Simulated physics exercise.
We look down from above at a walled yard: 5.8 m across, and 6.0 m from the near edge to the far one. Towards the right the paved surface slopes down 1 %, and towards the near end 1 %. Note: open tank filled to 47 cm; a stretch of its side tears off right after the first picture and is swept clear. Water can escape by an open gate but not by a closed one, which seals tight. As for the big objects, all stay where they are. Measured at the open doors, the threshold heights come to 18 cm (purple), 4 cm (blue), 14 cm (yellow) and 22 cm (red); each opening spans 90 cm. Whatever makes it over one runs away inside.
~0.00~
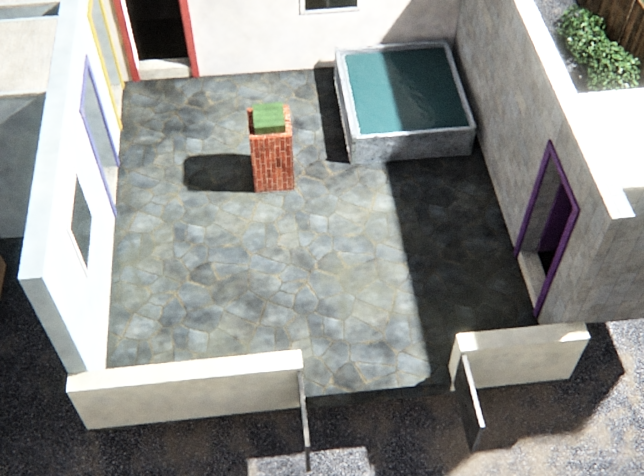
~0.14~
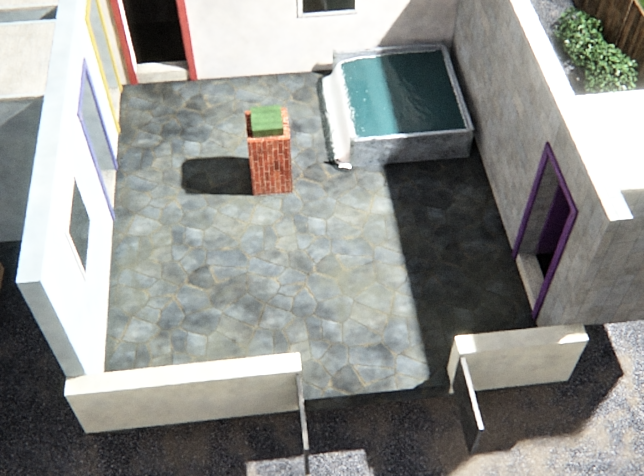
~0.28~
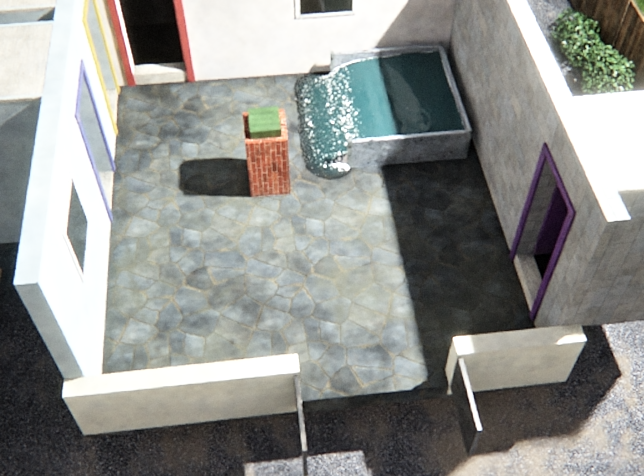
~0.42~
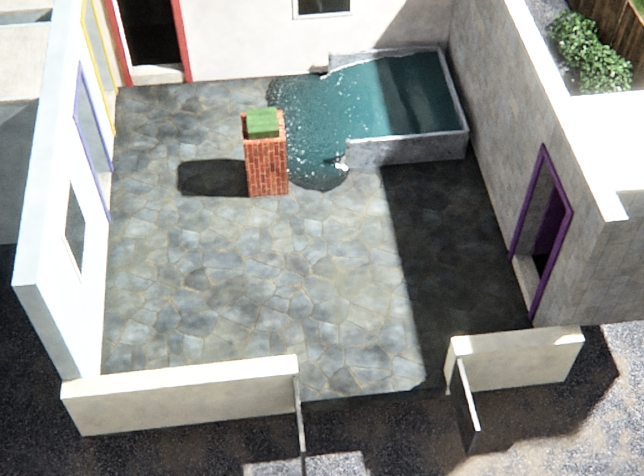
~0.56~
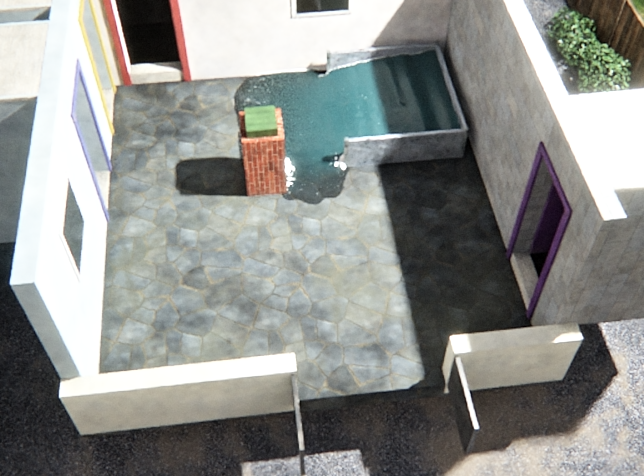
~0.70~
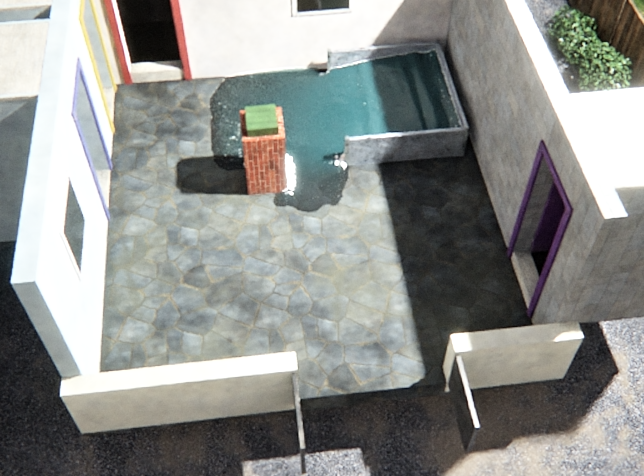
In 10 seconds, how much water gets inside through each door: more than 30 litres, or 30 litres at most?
Purple door: Short of the limit; blue door: Beyond the limit; yellow door: Beyond the limit; red door: Short of the limit.
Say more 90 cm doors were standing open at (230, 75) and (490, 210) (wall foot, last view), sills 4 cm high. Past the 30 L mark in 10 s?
The first door gets there and the second falls short.
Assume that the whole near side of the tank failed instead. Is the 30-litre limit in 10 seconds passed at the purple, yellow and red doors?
Purple door doesn't reach it, yellow door doesn't reach it, red door doesn't reach it.
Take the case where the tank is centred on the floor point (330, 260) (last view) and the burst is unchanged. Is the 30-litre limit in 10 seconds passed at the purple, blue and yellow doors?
Result - purple door does not exceed it, blue door exceeds it, yellow door does not exceed it.
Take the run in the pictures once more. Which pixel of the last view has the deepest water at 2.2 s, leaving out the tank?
Look around (115, 107).
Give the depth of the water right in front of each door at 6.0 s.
Depth readings (cm): Purple = 2; blue = 6; yellow = 6; red = 6.
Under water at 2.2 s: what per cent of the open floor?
Around 45 per cent.
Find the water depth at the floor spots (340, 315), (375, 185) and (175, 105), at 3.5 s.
First spot near 2 cm, second near 0 cm, third near 14 cm.
After 1.4 s water covers 30 % of the floor and is deepest (24 cm) near (285, 164); purple door not reached, blue door not reached, yellow door 3 cm at the sill, 0 L in, red door 4 cm at the sill, 0 L in.
After 2.2 s water covers 45 % of the floor and is deepest (28 cm) near (115, 107); purple door not reached, blue door 13 cm at the sill, 15 L in, yellow door 27 cm at the sill, 9 L in, red door 8 cm at the sill, 0 L in.
After 3.5 s water covers 60 % of the floor and is deepest (22 cm) near (114, 122); purple door not reached, blue door 11 cm at the sill, 64 L in, yellow door 22 cm at the sill, 76 L in, red door 21 cm at the sill, 1 L in.
After 6.0 s water covers 70 % of the floor and is deepest (14 cm) near (157, 396); purple door 2 cm at the sill, 0 L in, blue door 6 cm at the sill, 93 L in, yellow door 6 cm at the sill, 93 L in, red door 6 cm at the sill, 1 L in.
After 10.0 s water covers 85 % of the floor and is deepest (13 cm) near (519, 358); purple door 10 cm at the sill, 0 L in, blue door 2 cm at the sill, 96 L in, yellow door 1 cm at the sill, 93 L in, red door 1 cm at the sill, 1 L in.
